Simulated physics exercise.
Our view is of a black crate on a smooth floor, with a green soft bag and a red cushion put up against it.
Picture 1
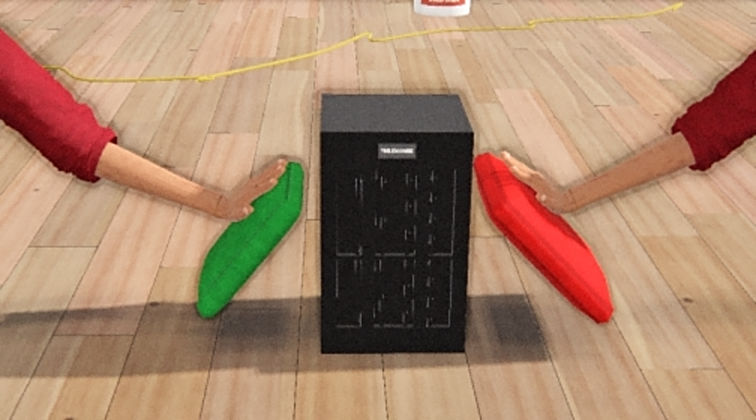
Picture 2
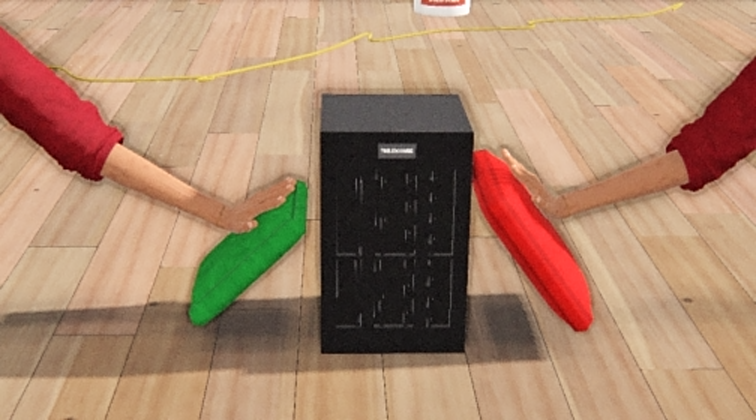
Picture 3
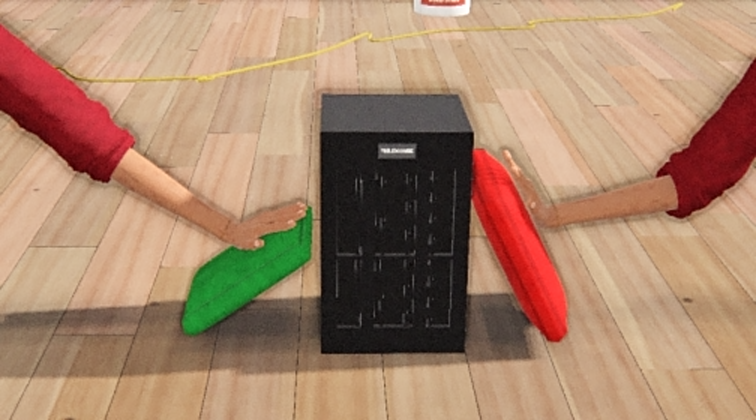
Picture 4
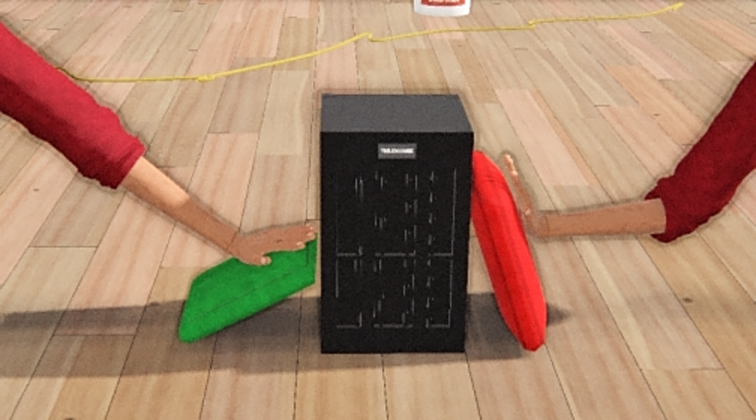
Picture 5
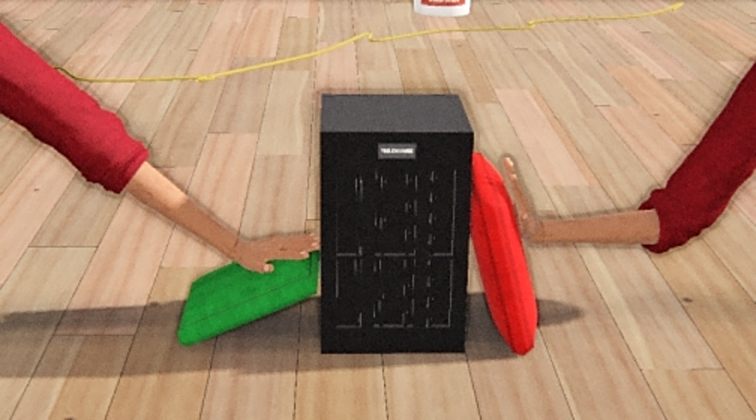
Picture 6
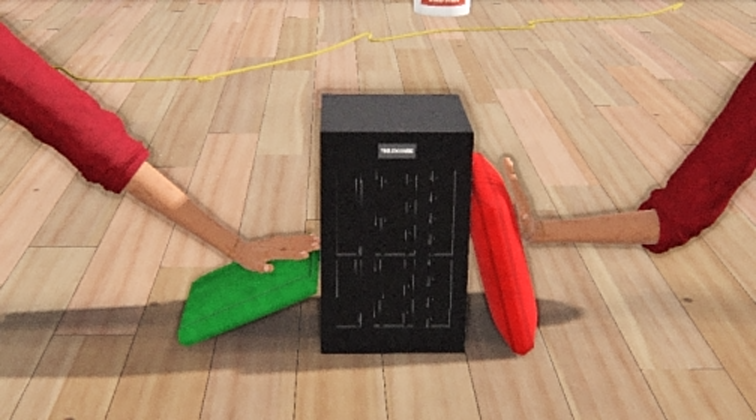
Two hands pressed a green soft bag and a red cushion against a black crate from either side; the bag sank to a low slant while the cushion's foot slid inward until it leaned nearly upright.
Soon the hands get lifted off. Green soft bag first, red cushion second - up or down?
Result: My guess is the green soft bag will come down; my guess is the red cushion won't come down.
Then, 0.24 s past the final frame, soft bag flat on the floor near (247, 308); cushion still up near (497, 251).
When it is over, soft bag flat on the floor near (247, 308); cushion still up near (496, 252). The green soft bag slips and lies down and the red cushion holds its lean.
